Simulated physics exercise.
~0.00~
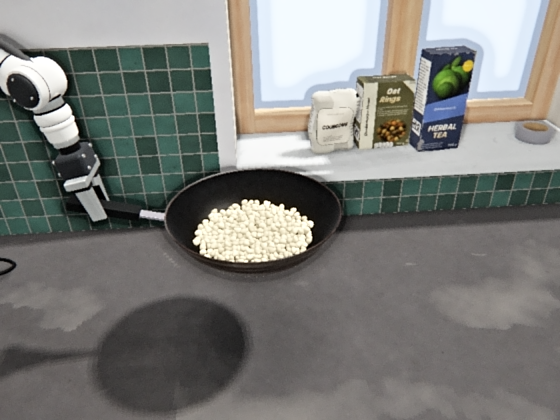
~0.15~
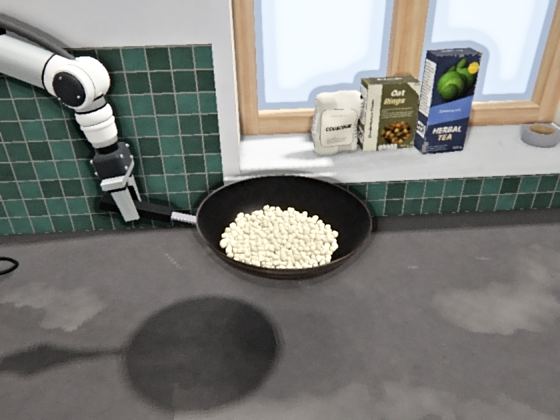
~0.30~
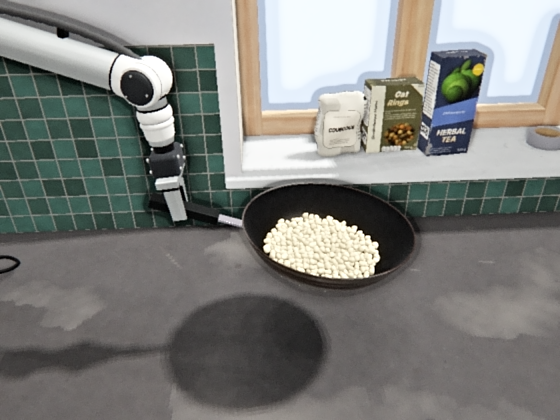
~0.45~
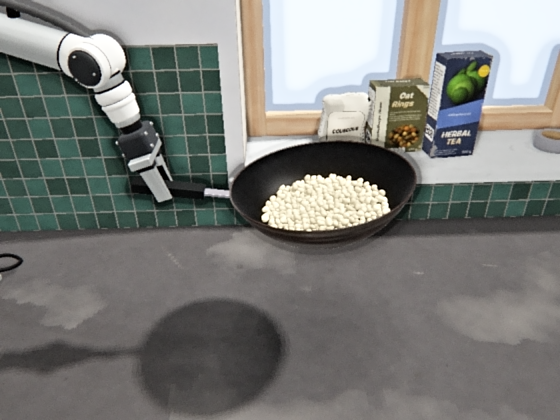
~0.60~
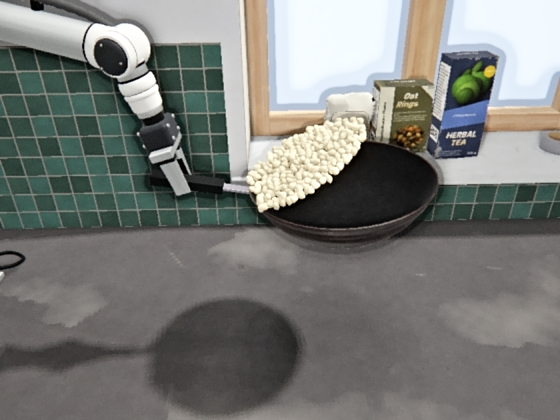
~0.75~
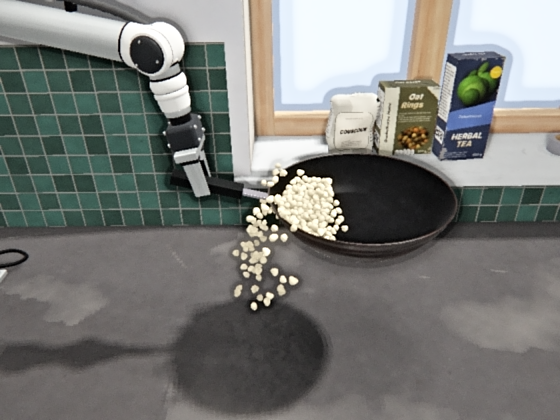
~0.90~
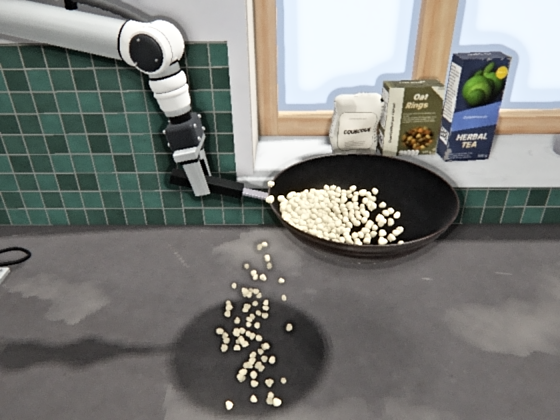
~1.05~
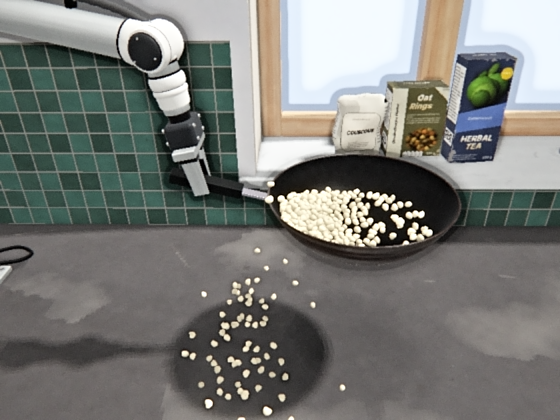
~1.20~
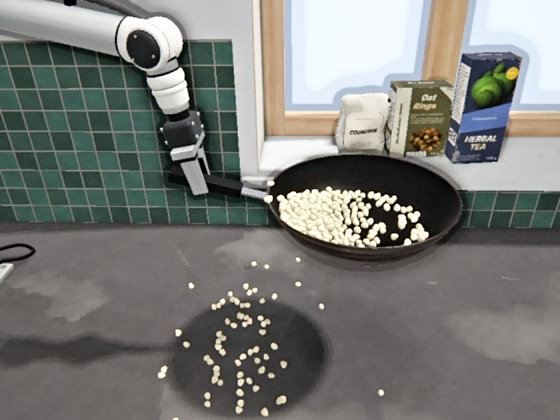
A robot arm swings a pan of white beans, spilling some onto the grey counter.
